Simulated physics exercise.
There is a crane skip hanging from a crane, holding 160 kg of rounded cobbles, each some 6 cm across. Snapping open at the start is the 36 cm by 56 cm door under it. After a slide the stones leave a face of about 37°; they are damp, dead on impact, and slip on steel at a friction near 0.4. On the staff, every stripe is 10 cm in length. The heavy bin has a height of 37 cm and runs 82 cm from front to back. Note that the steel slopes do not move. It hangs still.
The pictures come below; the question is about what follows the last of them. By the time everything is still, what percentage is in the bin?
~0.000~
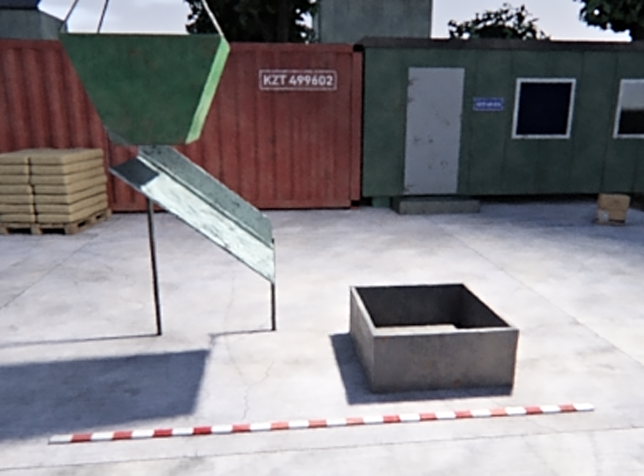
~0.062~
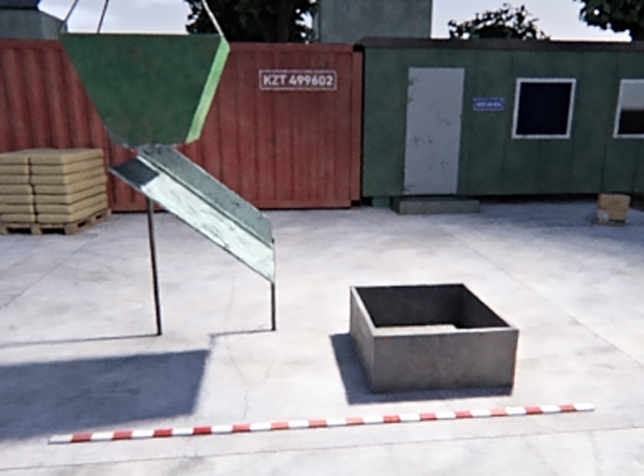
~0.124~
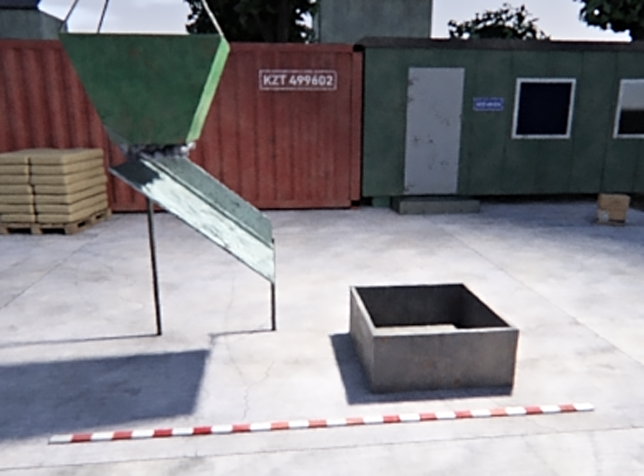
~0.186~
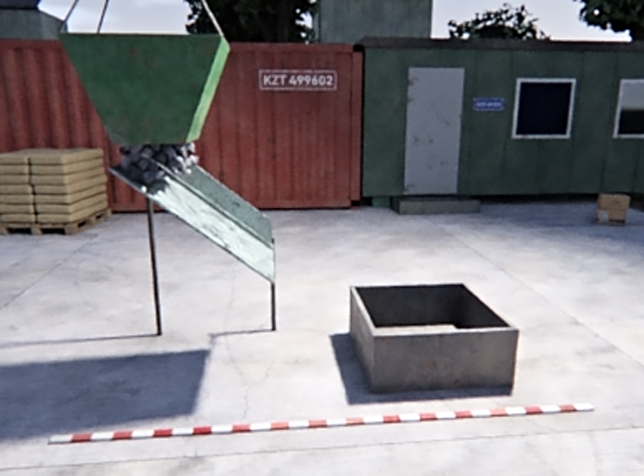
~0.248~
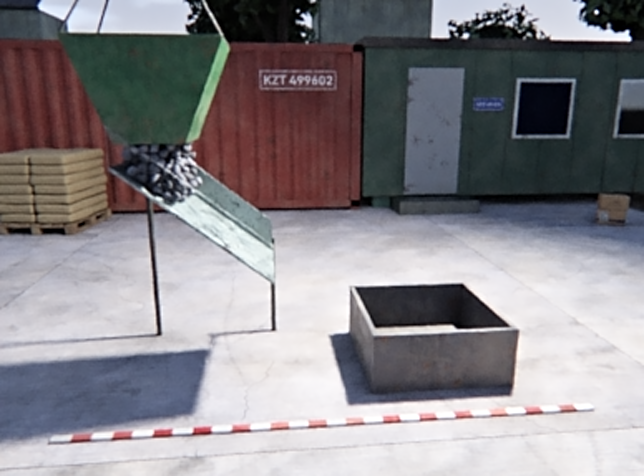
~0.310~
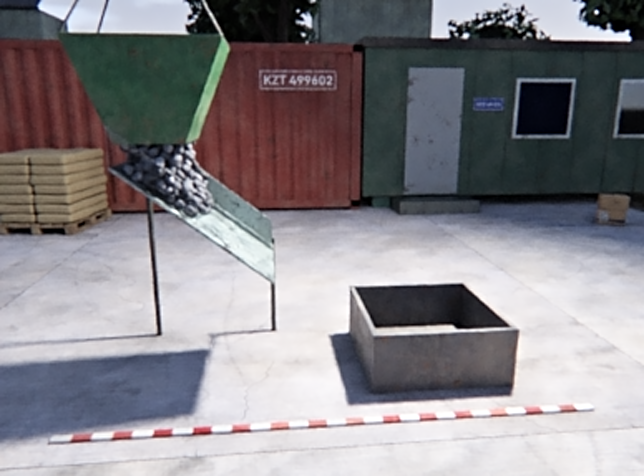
About 0 per cent is there.
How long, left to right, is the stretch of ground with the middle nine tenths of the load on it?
Roughly 50 cm.
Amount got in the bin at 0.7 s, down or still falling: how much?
Share: Around 0 %.
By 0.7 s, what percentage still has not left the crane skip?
I'd say it holds close to 5 percent.
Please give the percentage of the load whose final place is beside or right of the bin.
Approximately 5 in a hundred, give or take.
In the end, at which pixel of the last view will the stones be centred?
Their centre ends up around (330, 352).
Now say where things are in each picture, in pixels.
The outlet is at (149, 134); nothing has dropped yet, in the first picture.
The outlet is at (149, 134); nothing has dropped yet, in the second picture.
Outlet at (149, 134), the stream shows down to (165, 154); 89 % still inside, in the third picture.
Outlet at (149, 134), the stream shows down to (169, 173); 79 % still inside, in the fourth picture.
Outlet at (149, 134), the stream shows down to (183, 194); 68 % still inside, in the fifth picture.
Outlet at (149, 134), the stream shows down to (202, 208); 56 % still inside, in the sixth picture.
After 0.7 s, 3 % in the crane skip, 75 % on the steel, 22 % falling or lying left of the bin; the stones farthest right are at (352, 345).
After 1.1 s, 0 % in the crane skip, 32 % on the steel, 68 % falling or lying left of the bin; the stones farthest right are at (360, 354).
After 1.7 s, 0 % in the crane skip, 98 % falling or lying left of the bin, 2 % falling or lying beside or right of the bin; the stones farthest right are at (387, 364).
After 2.6 s, 0 % in the crane skip, 97 % falling or lying left of the bin, 3 % falling or lying beside or right of the bin; the stones farthest right are at (396, 366).
After 4.5 s, 0 % in the crane skip, 97 % left of the bin, 3 % beside or right of the bin; the stones farthest right are at (396, 366).
